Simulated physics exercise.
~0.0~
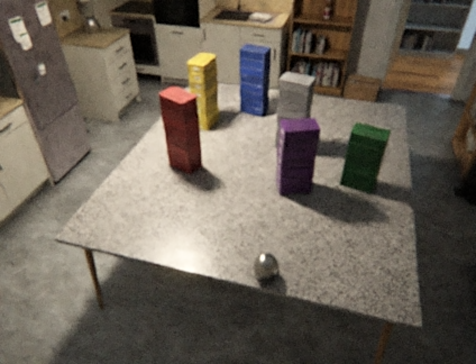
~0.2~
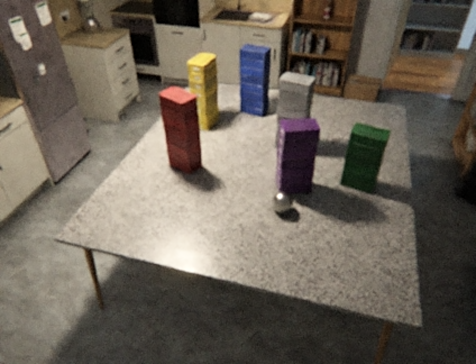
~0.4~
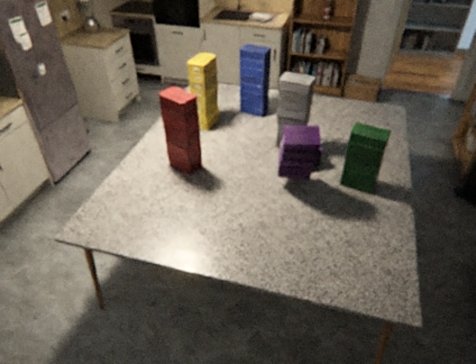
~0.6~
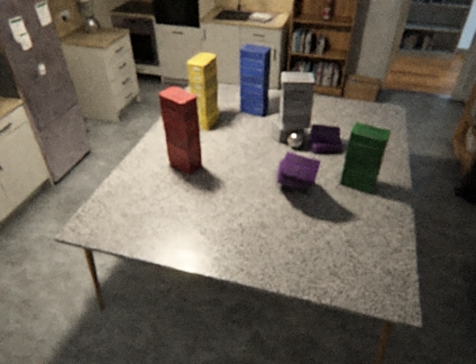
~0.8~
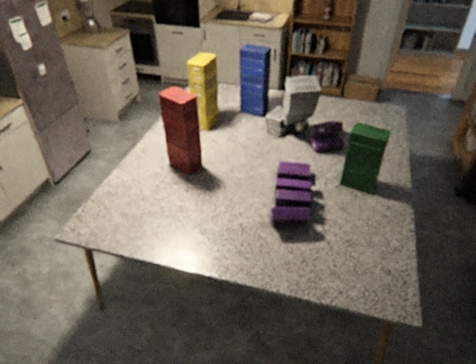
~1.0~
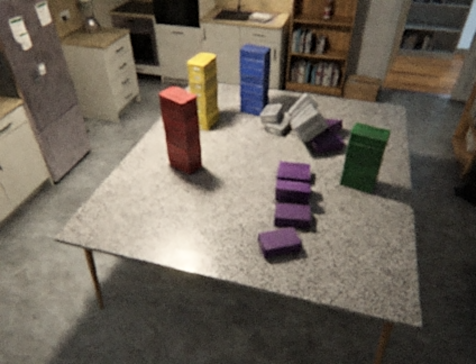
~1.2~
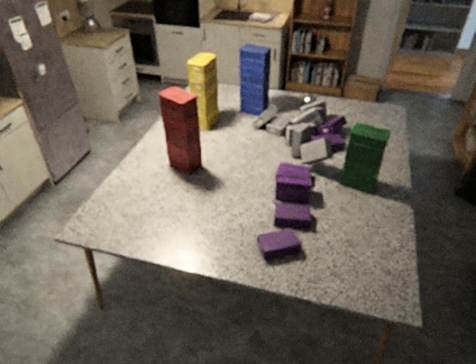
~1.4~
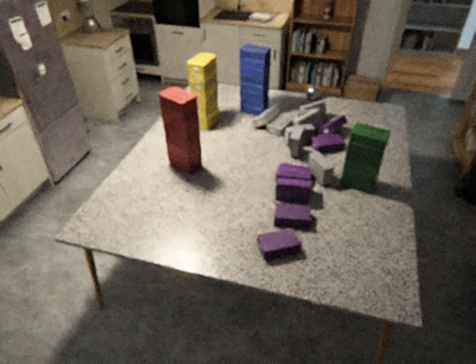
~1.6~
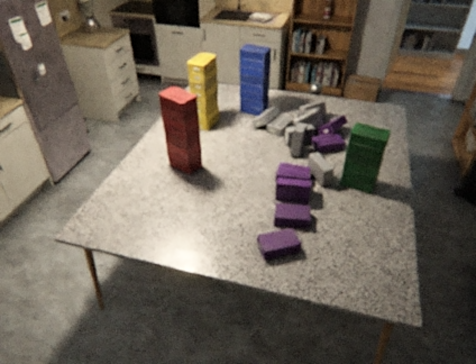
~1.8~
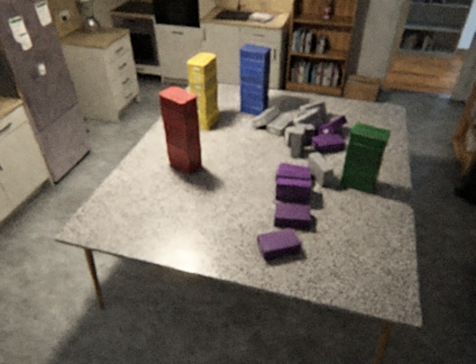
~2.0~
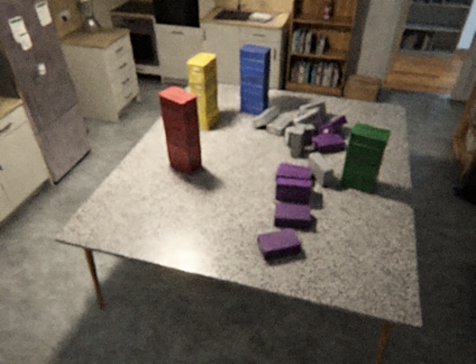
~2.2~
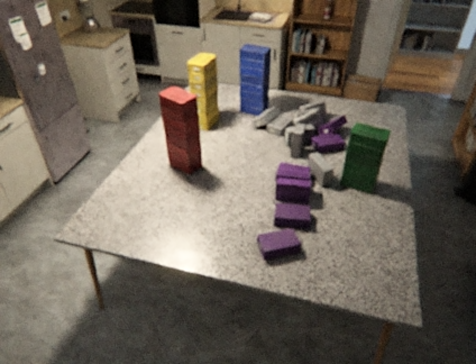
The video shows a silver ball rolling across a speckled table into a purple stack among six coloured towers, toppling it and then the grey one behind. Purple and grey blocks end scattered on the tabletop, while the red, yellow, blue and green towers remain standing.
